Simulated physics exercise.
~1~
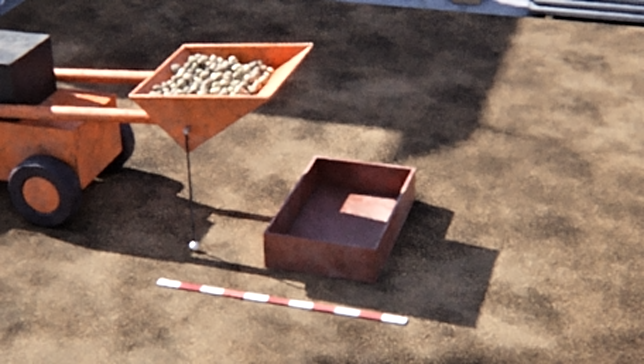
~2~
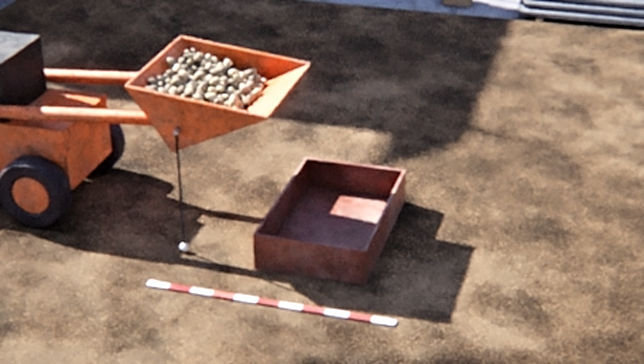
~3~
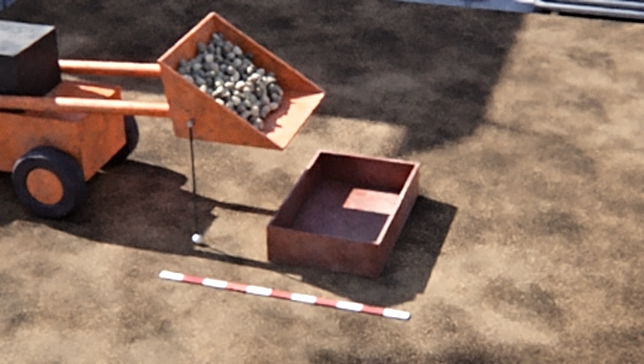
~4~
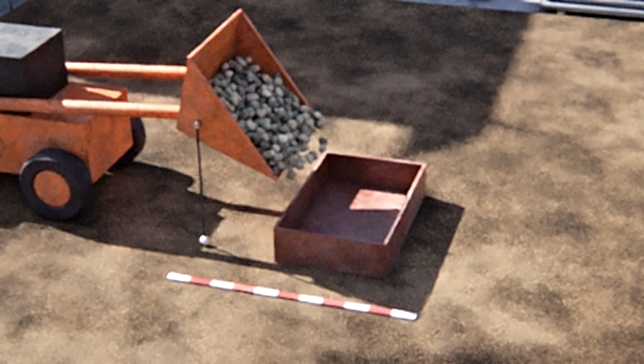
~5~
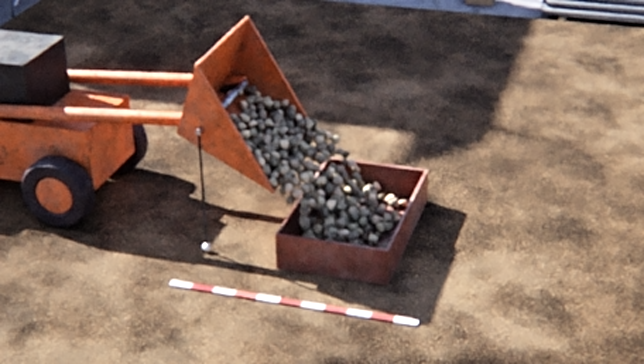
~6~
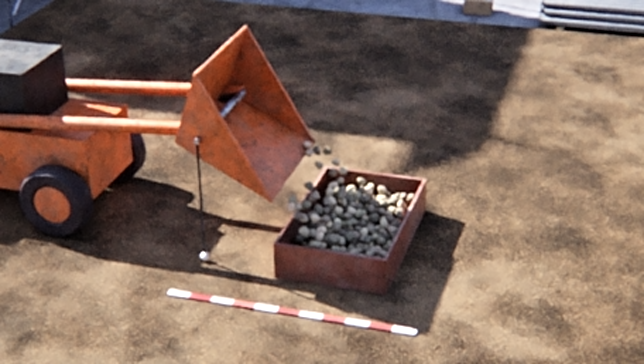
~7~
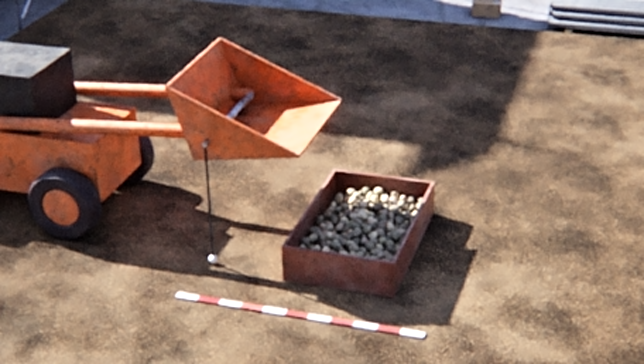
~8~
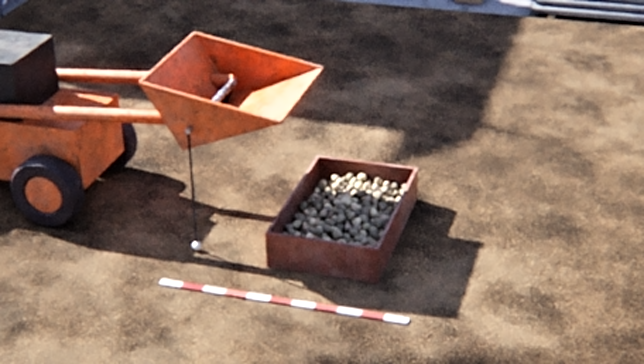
The clip opens on sunlit brown ground, where a small orange loader at the left holds a raised bucket heaped with rounded stones above and beside an open, empty rust-red bin. A red and white staff lies in front, and a white ball hangs beneath the bucket. The bucket tips forward to the right, and the stones slide toward its lip. They pour down into the bin until only a few stragglers are still dropping. The emptied bucket then tilts back up. It ends level with its starting pose, while the stones lie piled in the bin.
